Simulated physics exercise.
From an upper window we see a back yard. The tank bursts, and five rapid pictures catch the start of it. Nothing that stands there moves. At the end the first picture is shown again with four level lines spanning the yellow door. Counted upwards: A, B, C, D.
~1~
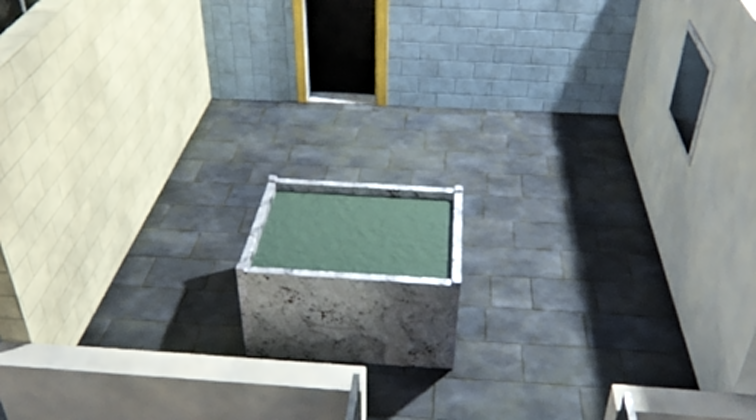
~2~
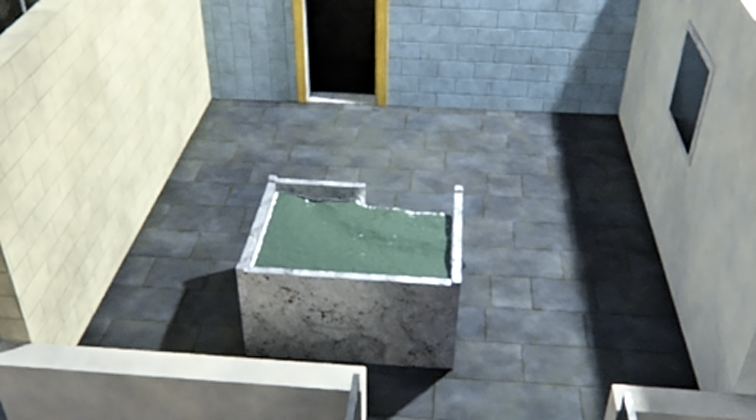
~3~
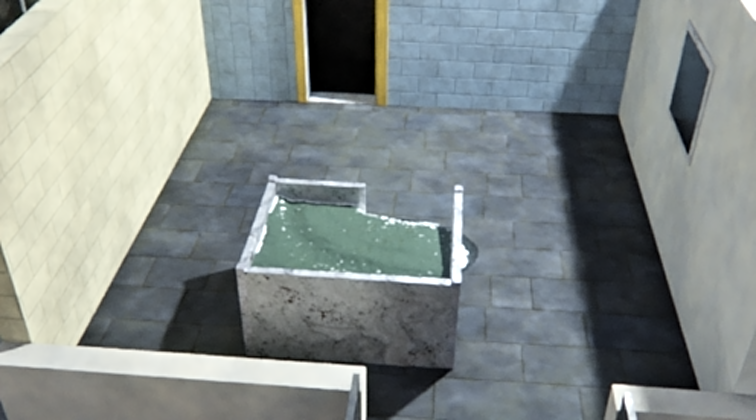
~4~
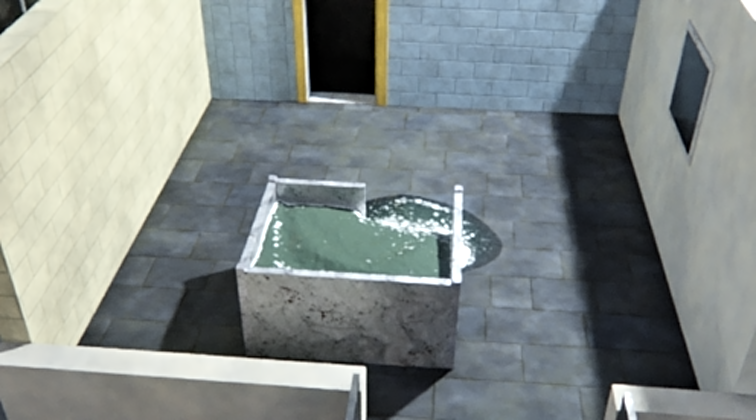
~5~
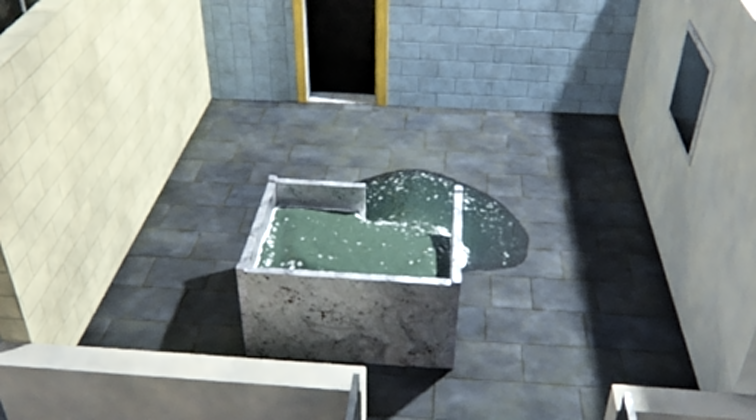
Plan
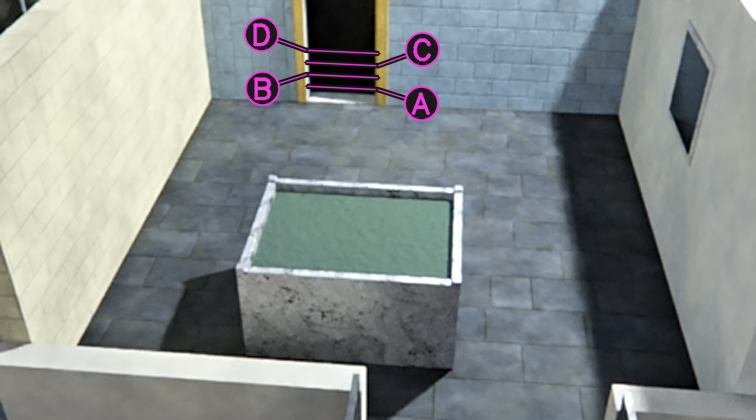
Green water lies still in a stone tank in a walled yard, then sinks and churns as a gap appears in the tank's far side, and pours out behind it, spreading in a dark pool across the paving toward the right.
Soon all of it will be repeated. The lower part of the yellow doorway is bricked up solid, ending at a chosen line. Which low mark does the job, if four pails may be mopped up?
That is height A.
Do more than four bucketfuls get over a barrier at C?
No.
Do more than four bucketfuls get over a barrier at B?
No.
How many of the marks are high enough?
All of them.
On the marked copy, A at (342, 88); B at (342, 76); C at (342, 64); D at (341, 51); from the bottom up A, B, C, D.
With A, a splash gets over, under a bucket.
With B, nothing gets over.
With C, nothing gets over.
With D, nothing gets over.
